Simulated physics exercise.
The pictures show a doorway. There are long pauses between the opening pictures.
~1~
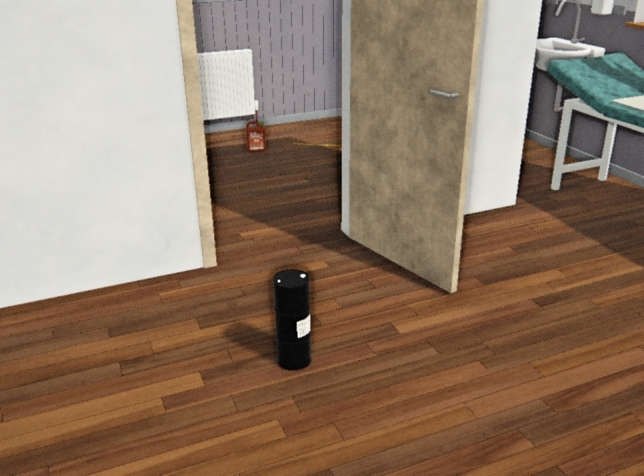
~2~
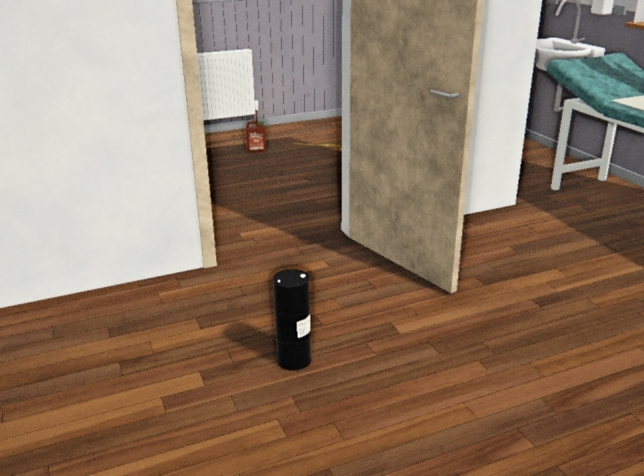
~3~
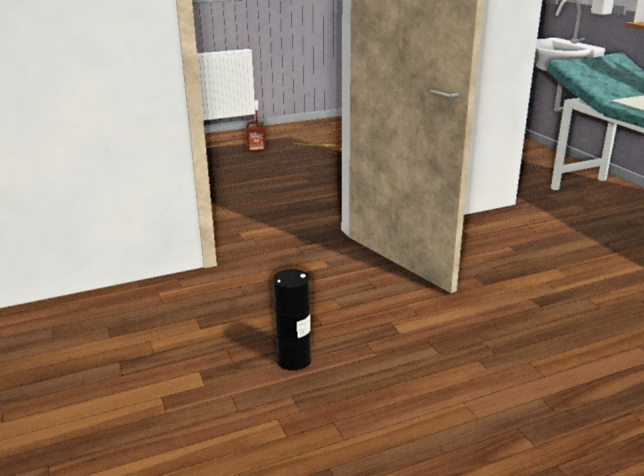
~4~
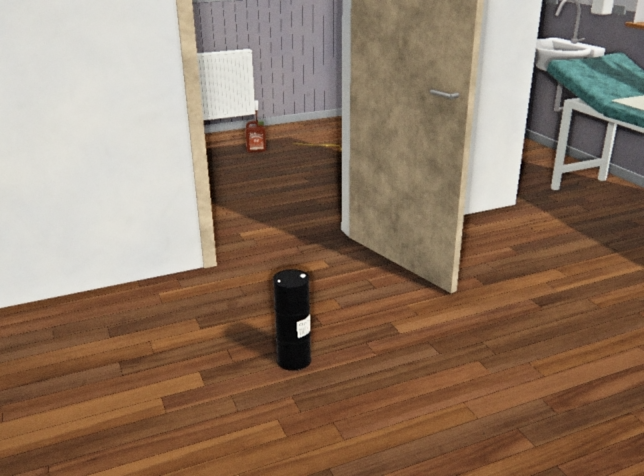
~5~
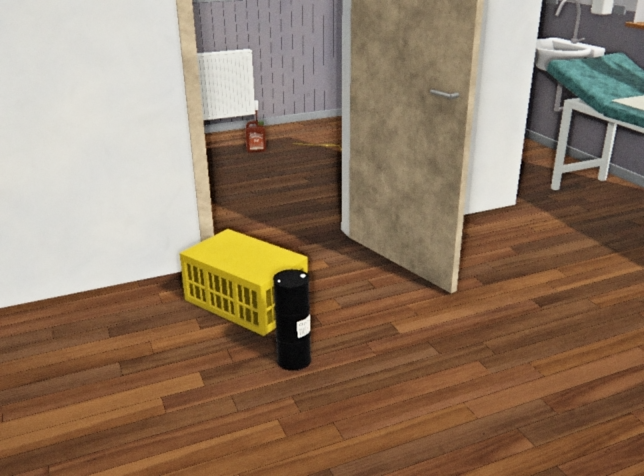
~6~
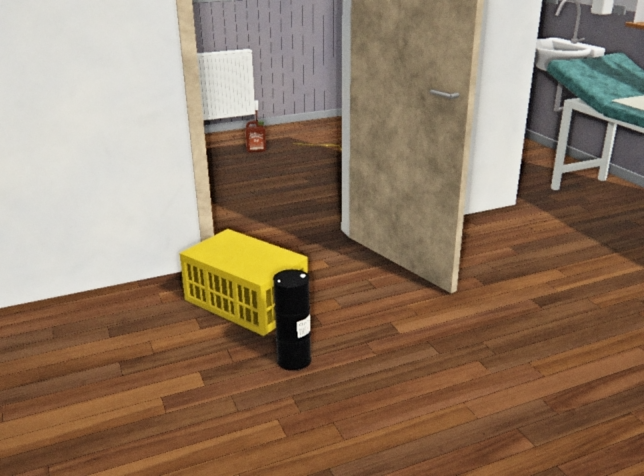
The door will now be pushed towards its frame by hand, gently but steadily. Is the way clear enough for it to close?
Outcome: The door is blocked.
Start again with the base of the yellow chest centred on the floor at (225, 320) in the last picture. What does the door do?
Then it closes.
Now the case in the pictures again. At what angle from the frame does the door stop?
About 50°.
Then, 0.70 s past the last view, door 91° open.
Then, 1.20 s past the last view, door 72° open.
Then, 1.60 s past the last view, door 54° open.
Finally, door 49° open; both still in place. Final places as the last picture's camera would see them, yellow chest near (242, 279).
